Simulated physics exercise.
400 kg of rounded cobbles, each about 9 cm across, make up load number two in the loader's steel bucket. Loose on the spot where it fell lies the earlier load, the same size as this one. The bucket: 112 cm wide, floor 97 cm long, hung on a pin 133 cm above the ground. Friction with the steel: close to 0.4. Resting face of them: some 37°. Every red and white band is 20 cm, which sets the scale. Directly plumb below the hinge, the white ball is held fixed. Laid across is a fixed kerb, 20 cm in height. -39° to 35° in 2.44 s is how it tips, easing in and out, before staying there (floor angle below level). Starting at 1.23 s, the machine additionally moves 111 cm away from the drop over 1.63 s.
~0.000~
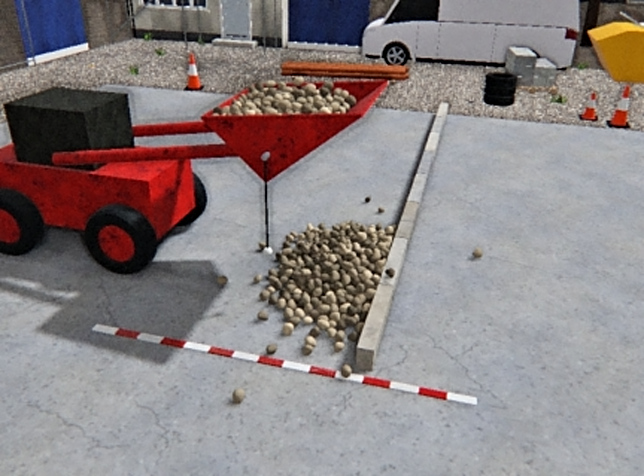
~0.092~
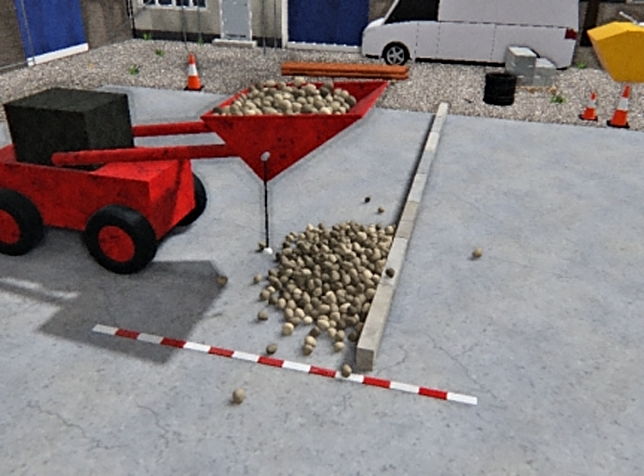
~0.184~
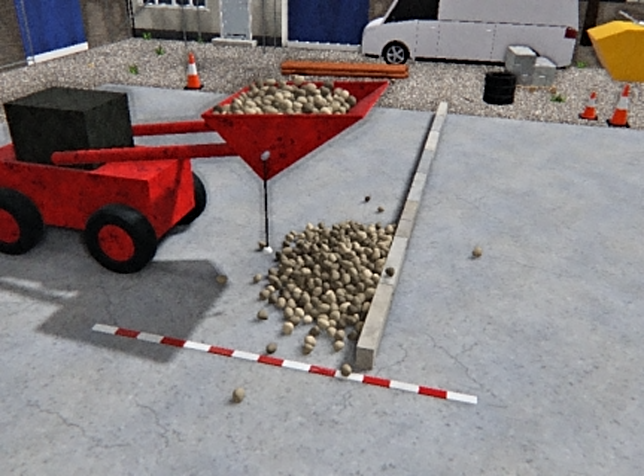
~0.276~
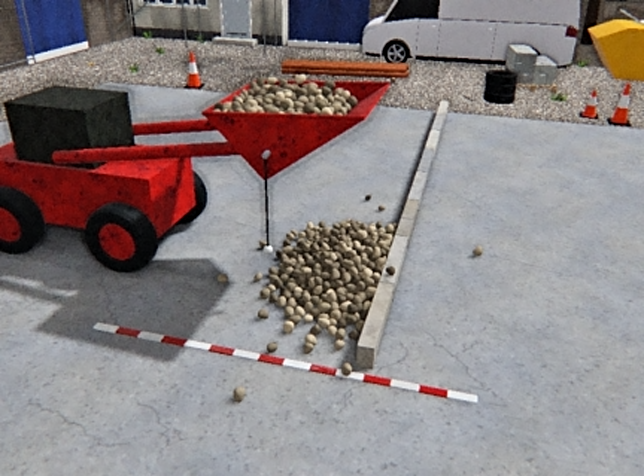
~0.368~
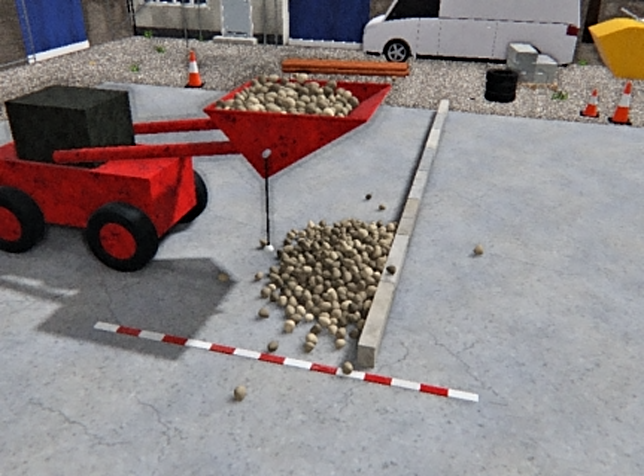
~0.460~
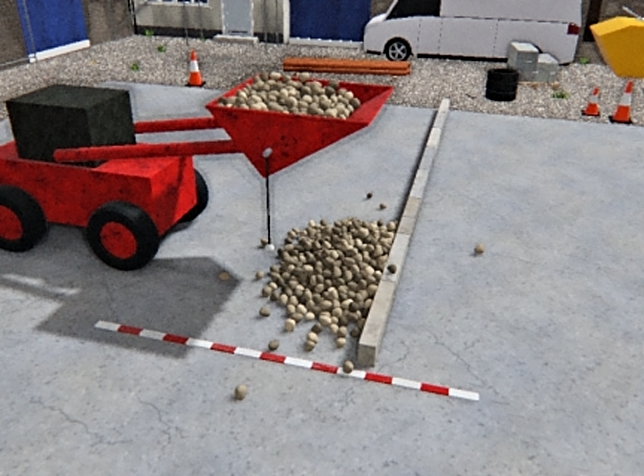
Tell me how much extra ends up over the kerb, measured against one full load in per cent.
The extra comes to about 1 percent of a load.
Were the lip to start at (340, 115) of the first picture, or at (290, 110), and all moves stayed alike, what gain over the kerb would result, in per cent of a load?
Case one about 0 %, case two about 0 %.
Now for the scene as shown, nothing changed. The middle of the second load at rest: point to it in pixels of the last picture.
The centre sits about (298, 251).
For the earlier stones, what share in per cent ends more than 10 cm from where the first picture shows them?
5 %.
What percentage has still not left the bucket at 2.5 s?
Roughly 10 per cent remains inside.
After 1.8 s the floor is at 23°; in per cent of one load, 84 in the bucket, 115 on this side of the kerb; the foremost stones are at (400, 261).
After 2.5 s the floor is at 35°; in per cent of one load, 12 in the bucket, 187 on this side of the kerb, 1 over the kerb; the foremost stones are at (442, 264).
After 3.3 s the floor is at 35°; in per cent of one load, 0 in the bucket, 199 on this side of the kerb, 1 over the kerb; the foremost stones are at (452, 271).
After 5.9 s the floor is at 35°; in per cent of one load, 0 in the bucket, 199 on this side of the kerb, 1 over the kerb; the foremost stones are at (453, 271). Net gain over the kerb, 1.
